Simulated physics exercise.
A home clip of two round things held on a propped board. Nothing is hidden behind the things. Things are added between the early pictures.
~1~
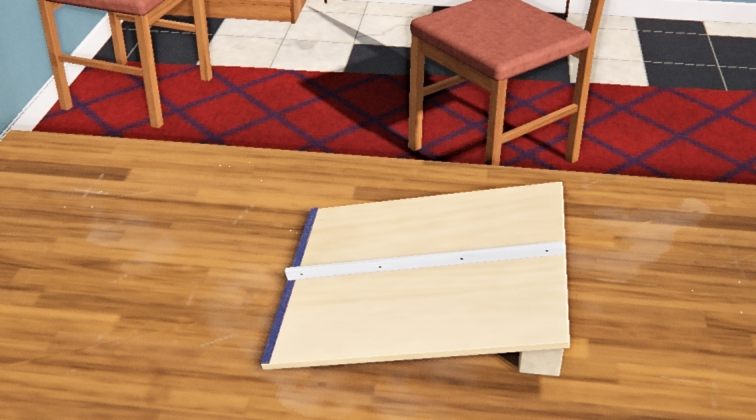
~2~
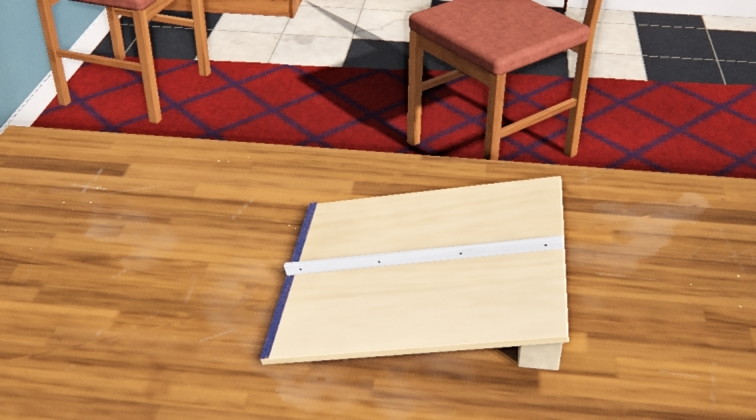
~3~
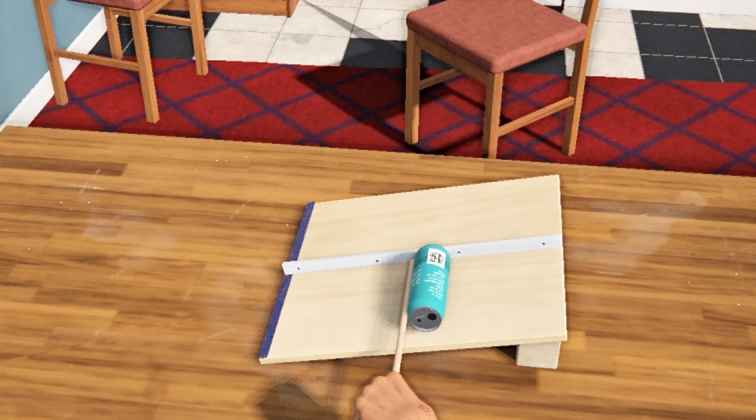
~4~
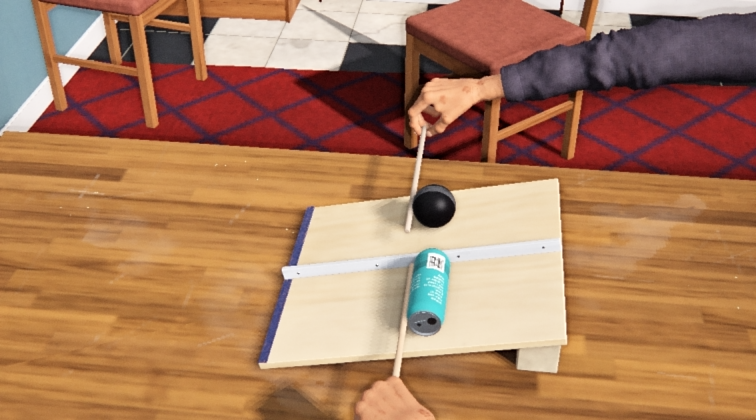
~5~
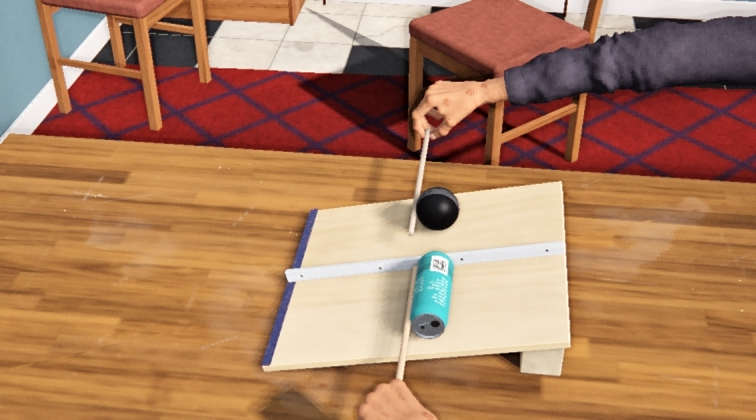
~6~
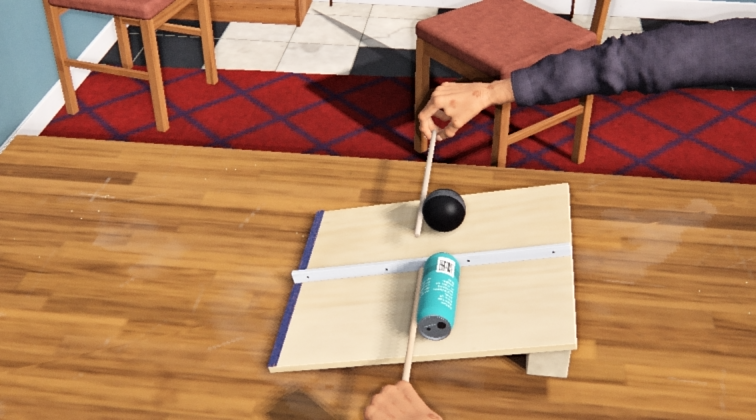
A hand holds a turquoise can on the sloped board, then another holds a black ball.
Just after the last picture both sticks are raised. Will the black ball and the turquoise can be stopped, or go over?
The black ball goes over the end and the turquoise can goes over the end.
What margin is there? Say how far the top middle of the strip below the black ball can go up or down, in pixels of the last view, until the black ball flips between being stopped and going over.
A shift of 8 pixels, going up.
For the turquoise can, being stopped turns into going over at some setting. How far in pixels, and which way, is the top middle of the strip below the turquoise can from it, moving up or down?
Roughly 8 pixels up.
Then, 0.64 s on from there, black ball off the board near (289, 228); turquoise can off the board near (276, 308).
Then, 1.14 s on from there, black ball off the board near (78, 217); turquoise can off the board near (43, 297).
In the end, the black ball rolls off the board; the turquoise can rolls off the board.
